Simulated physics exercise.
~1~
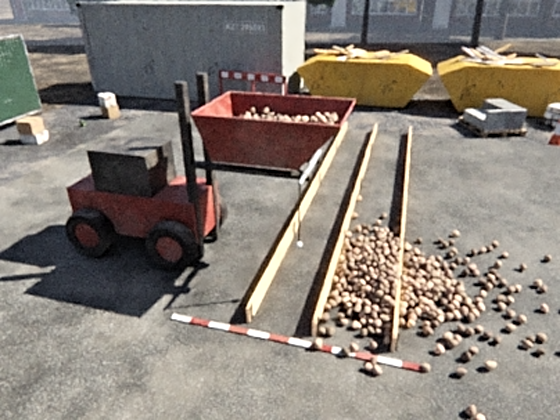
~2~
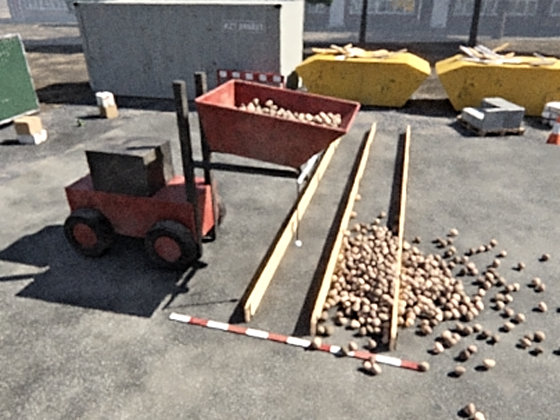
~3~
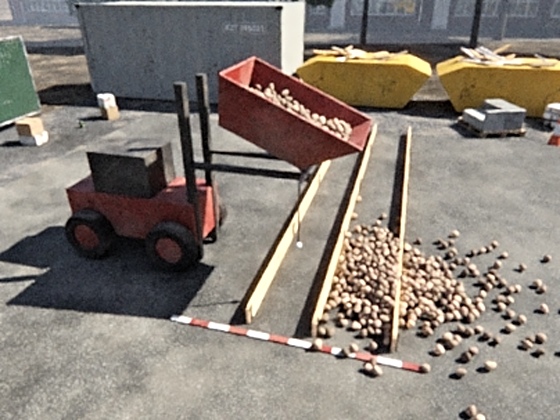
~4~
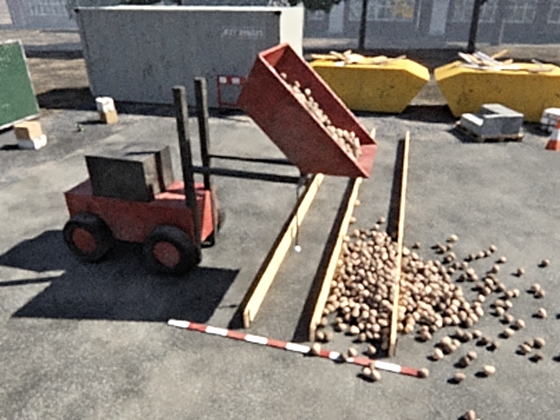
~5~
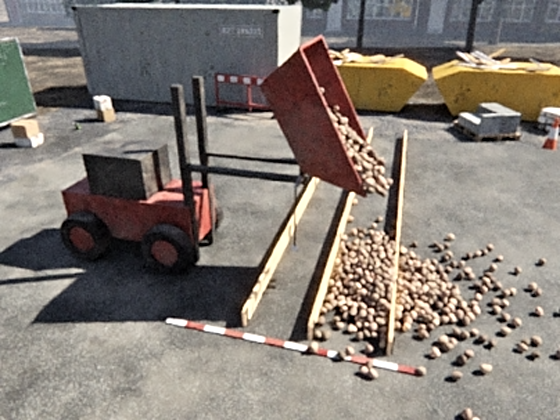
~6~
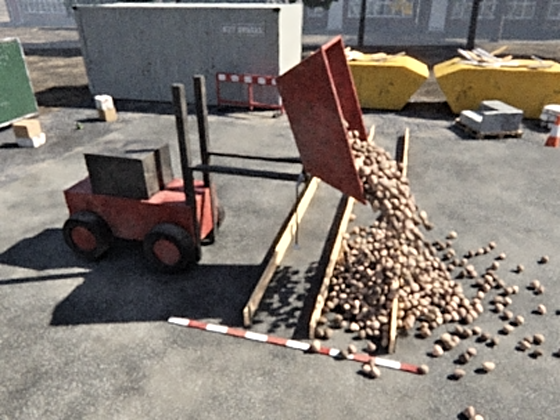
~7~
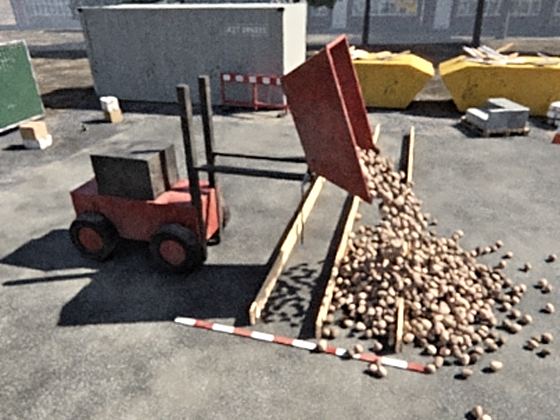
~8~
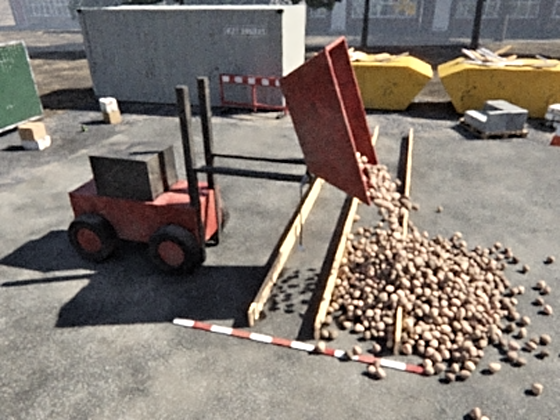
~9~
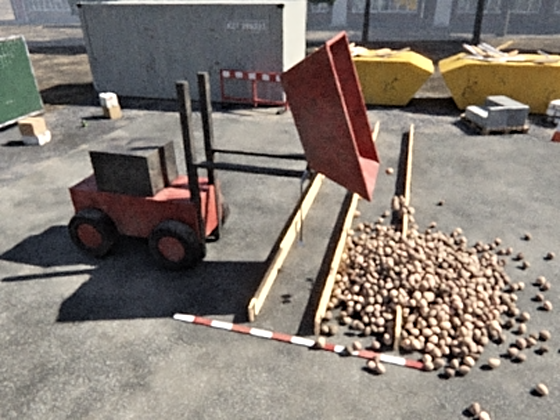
A red skip on a forklift tips steeply to the right, spilling its brown, rounded stones over wooden boards onto a loose pile already on the ground, until it hangs empty beside a wider heap that partly buries the last board and spreads beyond it.
